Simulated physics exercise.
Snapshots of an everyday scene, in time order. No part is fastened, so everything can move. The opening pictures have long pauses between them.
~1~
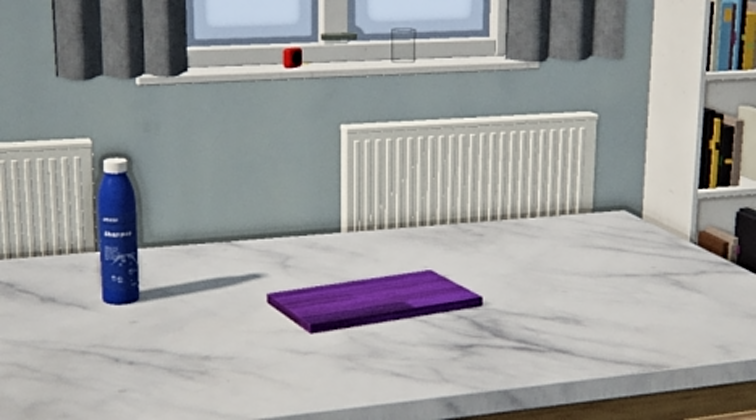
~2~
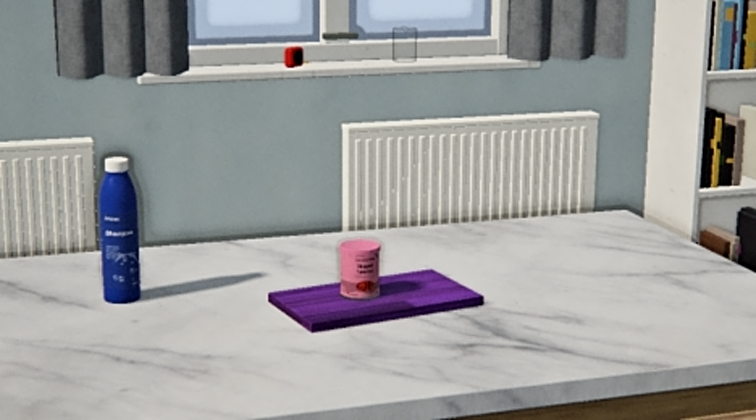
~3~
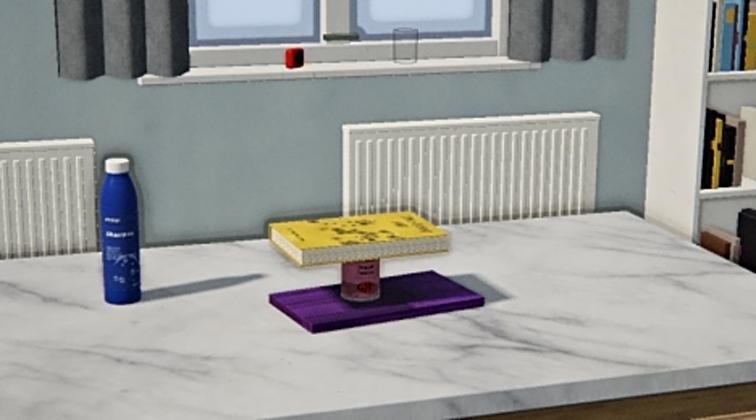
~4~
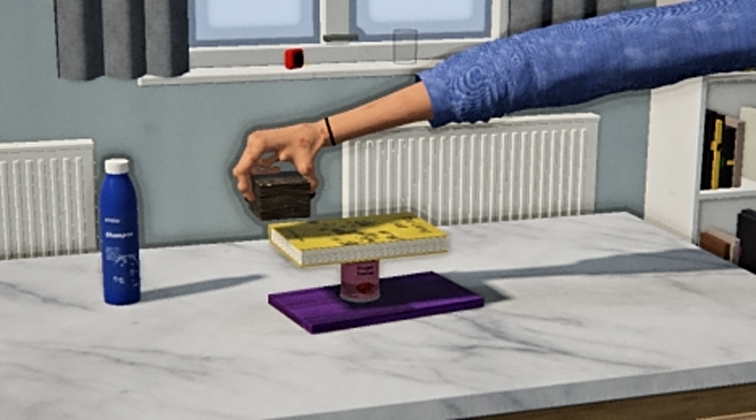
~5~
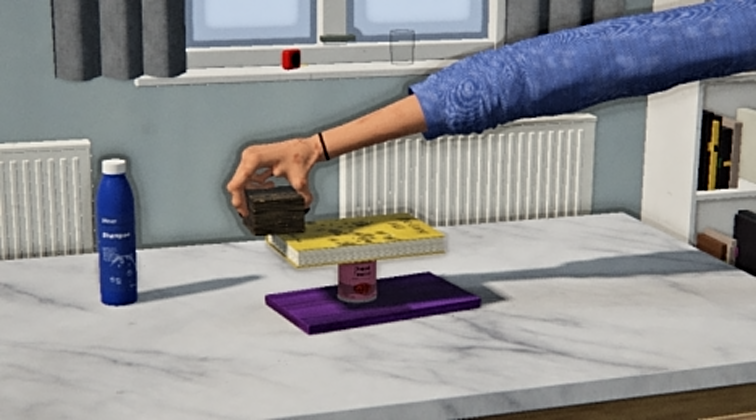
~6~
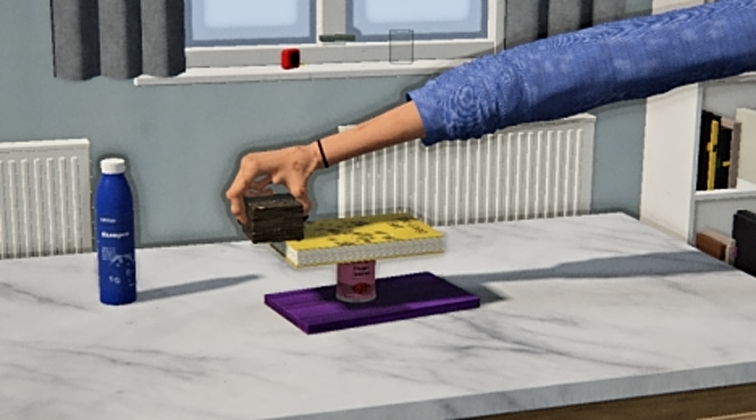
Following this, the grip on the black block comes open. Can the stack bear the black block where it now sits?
No.
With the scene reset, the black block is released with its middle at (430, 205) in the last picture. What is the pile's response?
Then it loses its balance.
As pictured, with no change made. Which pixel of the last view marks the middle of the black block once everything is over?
The object winds up at approximately (244, 289).
Then, 0.40 s after the last picture, black block now fallen.
Then, 0.70 s after the last picture, things are still on the move.
At rest, fallen, black block; the other 4 in place. Seen from the same camera at the end, black block near (244, 289). The pile gives way.
